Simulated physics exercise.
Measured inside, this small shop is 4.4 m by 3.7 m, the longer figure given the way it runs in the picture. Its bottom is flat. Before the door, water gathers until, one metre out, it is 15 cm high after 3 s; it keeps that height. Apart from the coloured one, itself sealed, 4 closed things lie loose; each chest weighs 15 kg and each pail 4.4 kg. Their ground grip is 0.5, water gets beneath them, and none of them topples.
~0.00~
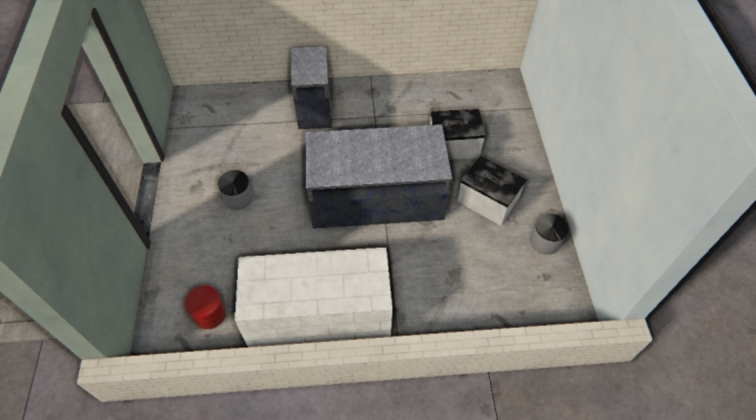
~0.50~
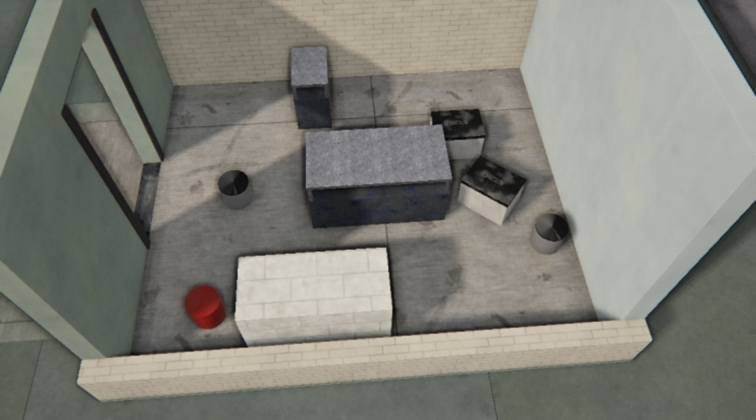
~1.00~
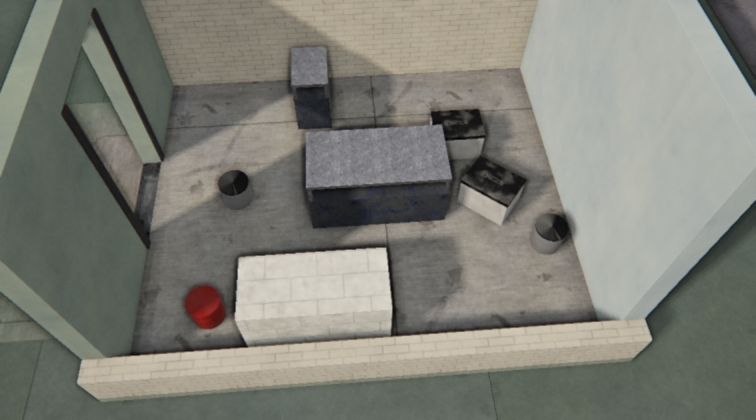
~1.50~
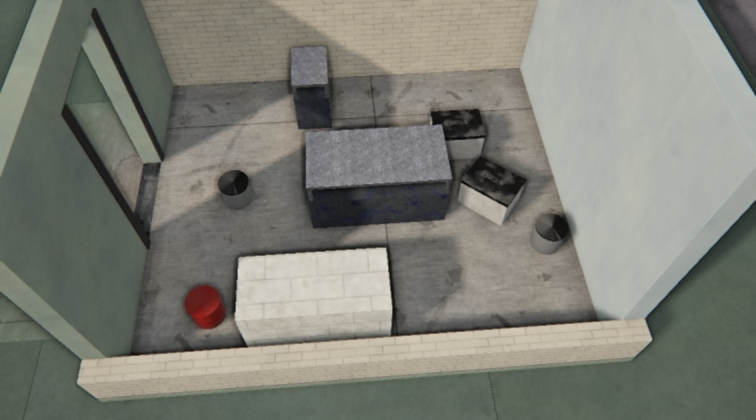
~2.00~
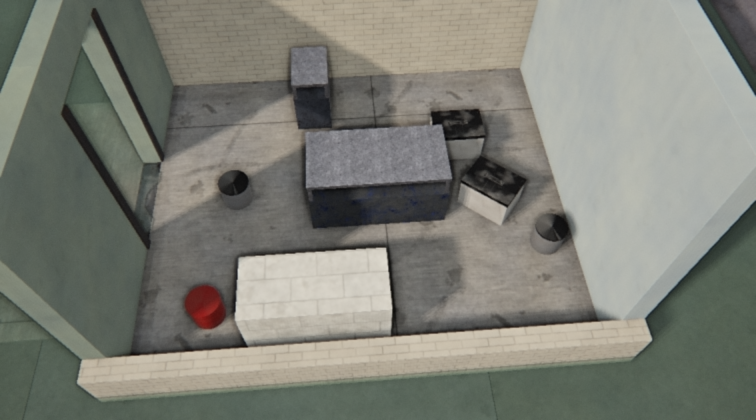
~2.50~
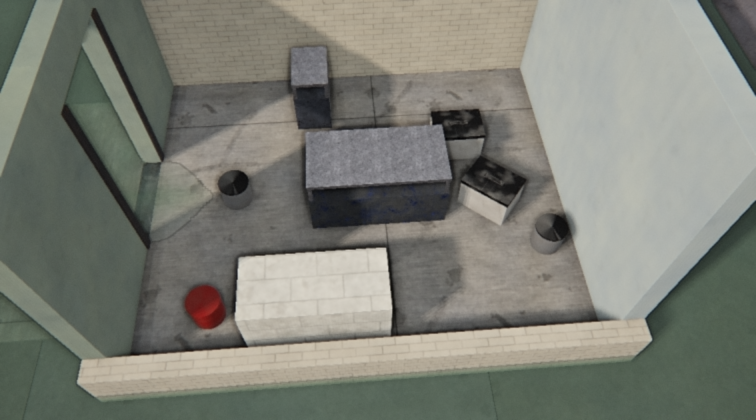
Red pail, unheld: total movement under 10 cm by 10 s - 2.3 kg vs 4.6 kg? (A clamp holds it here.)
Watching this, only the bigger ballast does the job.
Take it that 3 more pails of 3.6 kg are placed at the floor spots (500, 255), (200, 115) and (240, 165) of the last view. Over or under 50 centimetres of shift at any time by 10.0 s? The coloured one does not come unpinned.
One by one: Not far enough, not far enough and too far.
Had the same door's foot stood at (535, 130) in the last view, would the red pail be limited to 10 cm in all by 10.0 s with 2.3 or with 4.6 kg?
The light one suffices.
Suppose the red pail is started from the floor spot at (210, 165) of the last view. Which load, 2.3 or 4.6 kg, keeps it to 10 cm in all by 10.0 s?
Short answer: No load.
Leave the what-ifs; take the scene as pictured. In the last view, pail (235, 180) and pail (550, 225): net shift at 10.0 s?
Net displacement, in order: 250 cm; 0 cm.
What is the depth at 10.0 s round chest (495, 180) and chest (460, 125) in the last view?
Depth approx. 4 cm / 4 cm.
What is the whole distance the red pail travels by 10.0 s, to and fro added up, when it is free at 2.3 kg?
40 cm in all.
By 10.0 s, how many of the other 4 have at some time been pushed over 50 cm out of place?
It adds up to 1.
After 3.5 s the red pail would be 0 cm from its start with 2.3 kg and 0 cm from its start with 4.6 kg; 0 cm of water round it then.
After 4.5 s the red pail would be 0 cm from its start with 2.3 kg and 0 cm from its start with 4.6 kg; 1 cm of water round it then.
After 7.0 s the red pail would be 1 cm from its start with 2.3 kg and 0 cm from its start with 4.6 kg; 2 cm of water round it then.
After 10.0 s the red pail would be 39 cm from its start with 2.3 kg and 0 cm from its start with 4.6 kg; 4 cm of water round it then.
